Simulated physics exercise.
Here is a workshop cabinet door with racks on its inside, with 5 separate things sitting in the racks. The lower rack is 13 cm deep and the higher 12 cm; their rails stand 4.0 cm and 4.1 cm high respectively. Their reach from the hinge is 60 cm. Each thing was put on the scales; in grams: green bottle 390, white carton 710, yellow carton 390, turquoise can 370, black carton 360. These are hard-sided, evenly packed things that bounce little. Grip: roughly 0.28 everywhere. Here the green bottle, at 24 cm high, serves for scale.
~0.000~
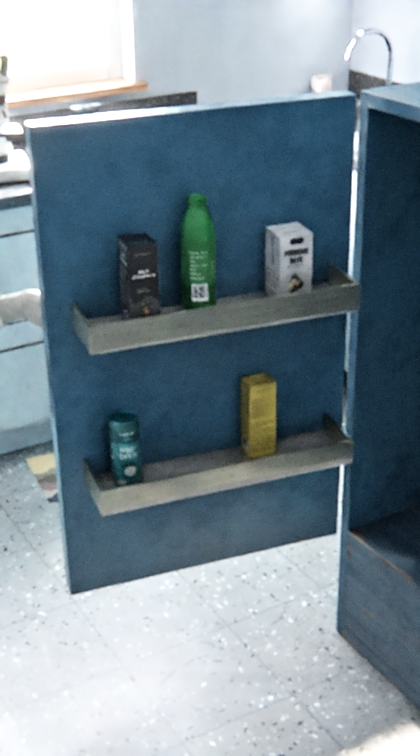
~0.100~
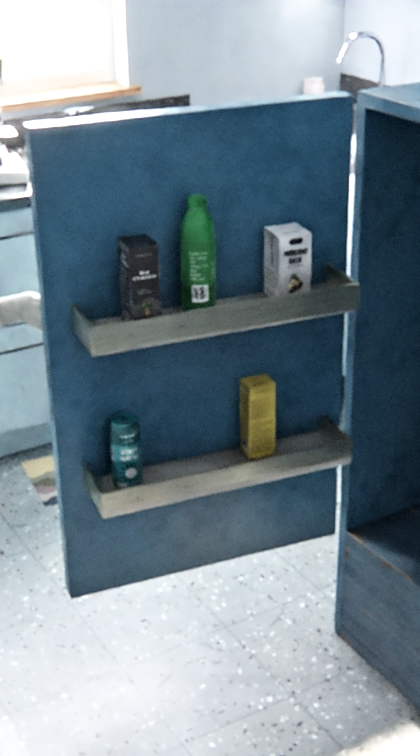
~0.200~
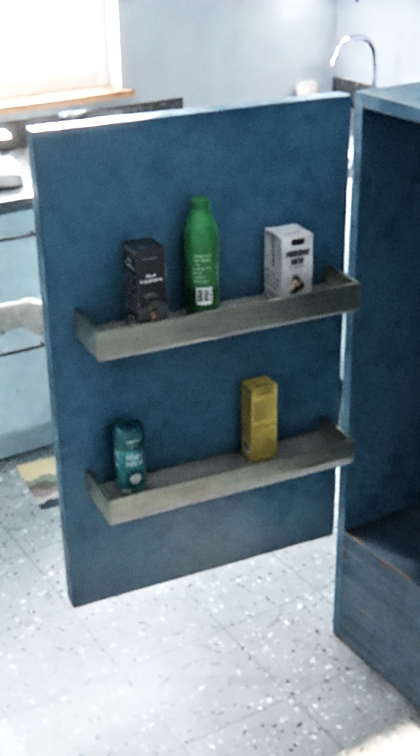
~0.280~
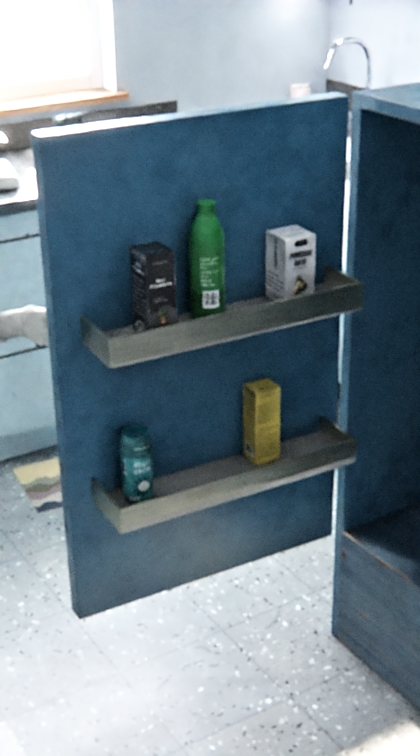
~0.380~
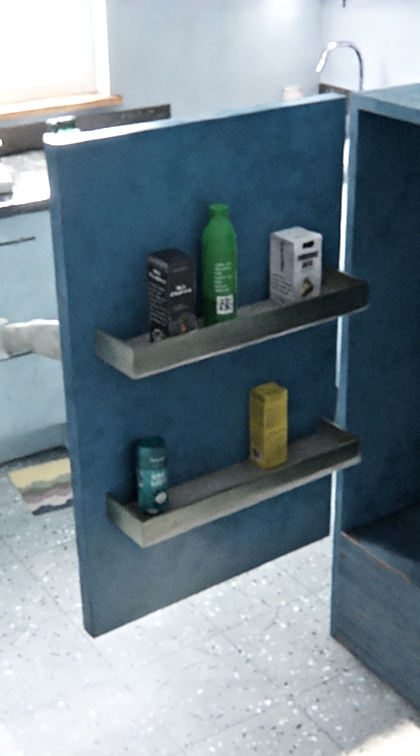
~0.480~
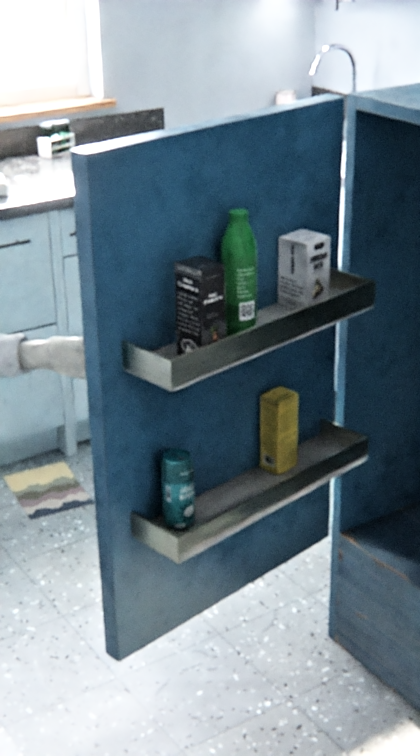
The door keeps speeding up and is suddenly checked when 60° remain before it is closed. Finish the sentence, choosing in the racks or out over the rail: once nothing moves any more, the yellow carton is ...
... In the racks.
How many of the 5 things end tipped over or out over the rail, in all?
My answer is 2.
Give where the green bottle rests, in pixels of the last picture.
(316, 284), roughly.
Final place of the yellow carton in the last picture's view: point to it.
It settles at around (329, 441).
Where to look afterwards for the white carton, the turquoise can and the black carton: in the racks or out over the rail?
Once it all settles, the white carton stays on its surface, the turquoise can stays on its surface and the black carton leaves its surface.
Around 0.68 s, door at 60°; black carton at 5° to upright; turquoise can shifted 2 cm.
Around 1.08 s, door at 60°; black carton now out over the rail; yellow carton shifted 4 cm near (329, 441); turquoise can on its side.
Around 1.38 s, door at 60°; yellow carton shifted 4 cm near (329, 441); turquoise can at 66° to upright; green bottle shifted 3 cm.
Around 1.58 s, door at 60°; yellow carton shifted 4 cm near (329, 441); turquoise can at 67° to upright; green bottle shifted 3 cm.
Finally (2.0 s), out over the rail, black carton; on their side or leaning hard in the racks, turquoise can; the other 3 still in place (within 5 cm). In the last view, yellow carton near (329, 441).
